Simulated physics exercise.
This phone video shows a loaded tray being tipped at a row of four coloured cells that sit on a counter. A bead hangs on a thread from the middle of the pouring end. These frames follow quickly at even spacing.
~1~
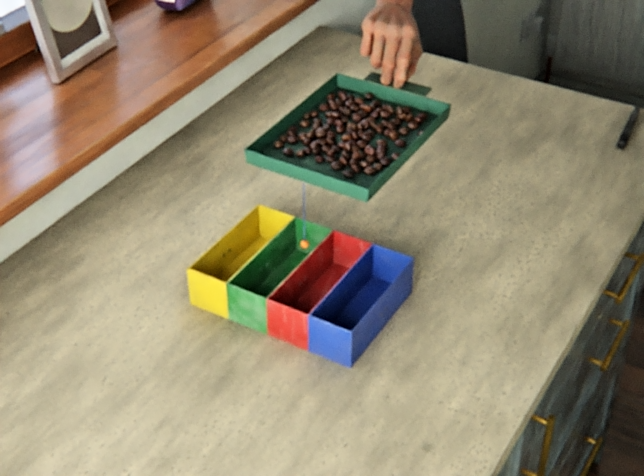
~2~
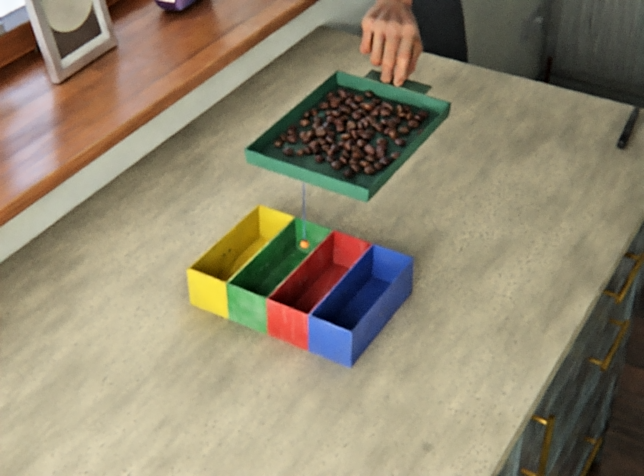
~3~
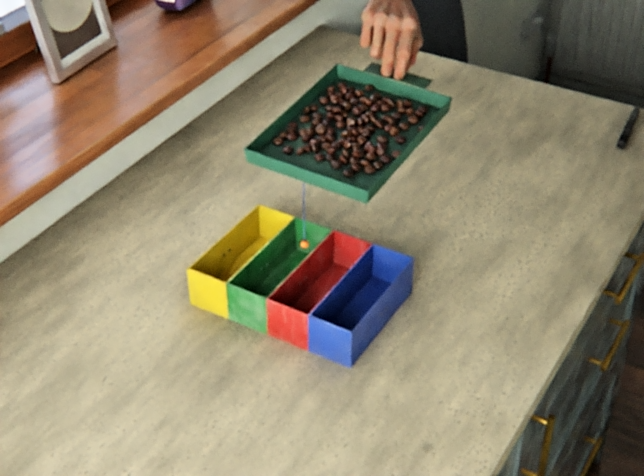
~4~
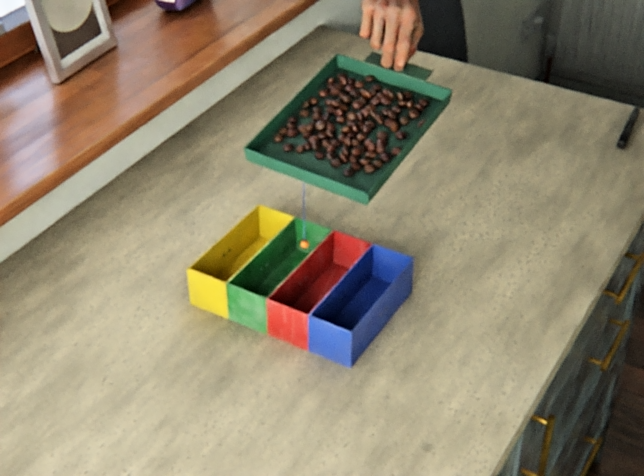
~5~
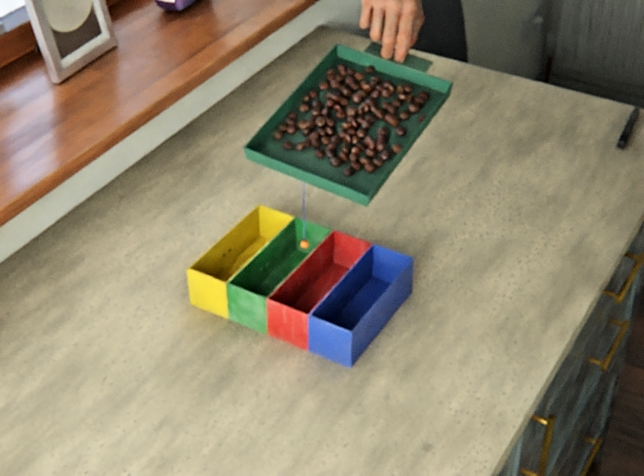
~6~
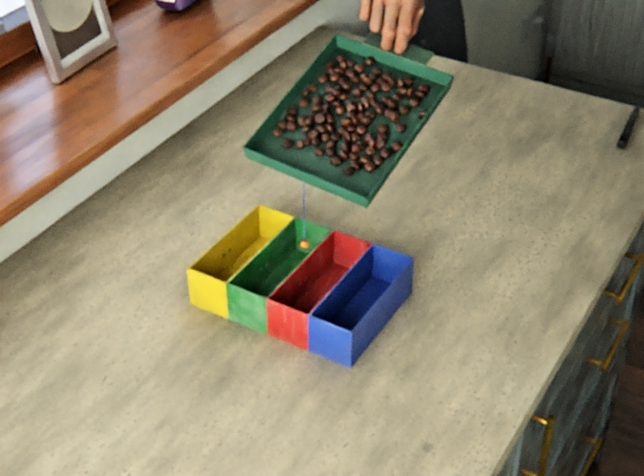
A hand gradually tilting a green tray of brown chocolate drops toward its right corner above yellow, green, red and blue cells.
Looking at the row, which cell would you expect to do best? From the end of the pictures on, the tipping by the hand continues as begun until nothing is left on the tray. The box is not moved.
I would expect the blue cell to do best.
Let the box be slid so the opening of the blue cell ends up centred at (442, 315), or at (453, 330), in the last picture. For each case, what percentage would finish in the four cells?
Estimates in order: 100 percent, 100 percent.
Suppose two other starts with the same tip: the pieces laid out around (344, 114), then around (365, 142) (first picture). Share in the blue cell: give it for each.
You'd see roughly 60 per cent first and roughly 60 per cent second.
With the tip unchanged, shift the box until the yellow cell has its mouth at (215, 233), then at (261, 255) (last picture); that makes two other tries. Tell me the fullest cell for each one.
Result 1: The cell in blue. Result 2: The cell in red.
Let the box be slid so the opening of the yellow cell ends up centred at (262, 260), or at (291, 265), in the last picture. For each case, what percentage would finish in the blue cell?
10, then 0 %.
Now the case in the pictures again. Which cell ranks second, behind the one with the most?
The answer here is red.
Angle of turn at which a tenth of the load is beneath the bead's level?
Roughly 80 degrees of turn.
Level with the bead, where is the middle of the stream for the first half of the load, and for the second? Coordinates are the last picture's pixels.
The opening part goes through (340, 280); what follows goes through (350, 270).
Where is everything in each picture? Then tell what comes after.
Corners of the pouring end at (246, 149) and (367, 188), level; middle of the load at (351, 134), flat chocolate drops; bead on its thread at (305, 244); yellow cell at (208, 290); green cell at (247, 305); red cell at (288, 321); blue cell at (330, 338), in the first frame.
Corners of the pouring end at (246, 149) and (367, 188), level; middle of the load at (351, 132), in the second frame.
Corners of the pouring end at (246, 148) and (367, 190), tipped barely, lowest at the right corner; middle of the load at (351, 129), in the third frame.
Corners of the pouring end at (246, 148) and (367, 192), tipped a little, lowest at the right corner; middle of the load at (351, 125), in the fourth frame.
Corners of the pouring end at (245, 147) and (367, 194), tipped a little, lowest at the right corner; middle of the load at (351, 120), in the fifth frame.
Corners of the pouring end at (245, 146) and (367, 197), tipped clearly, lowest at the right corner; middle of the load at (351, 116); yellow cell at (208, 290); green cell at (247, 305); red cell at (288, 321); blue cell at (330, 338), in the sixth frame.
Soon after the last picture, tray tipped steeply; nearly all on the tray; a stray few falling or outside the box.
A little later, tray tipped past a quarter turn; about a quarter on the tray; about a third in the blue cell; about a quarter in the red cell; a stray few in the green cell; a small part falling or outside the box.
Later still, tray tipped past a quarter turn; about half in the blue cell; about a third in the red cell; a stray few in the green cell; a stray few falling or outside the box.
At rest, tray tipped past a quarter turn; about half in the blue cell; about a third in the red cell; a stray few in the green cell; none in the yellow cell; a stray few outside the box.
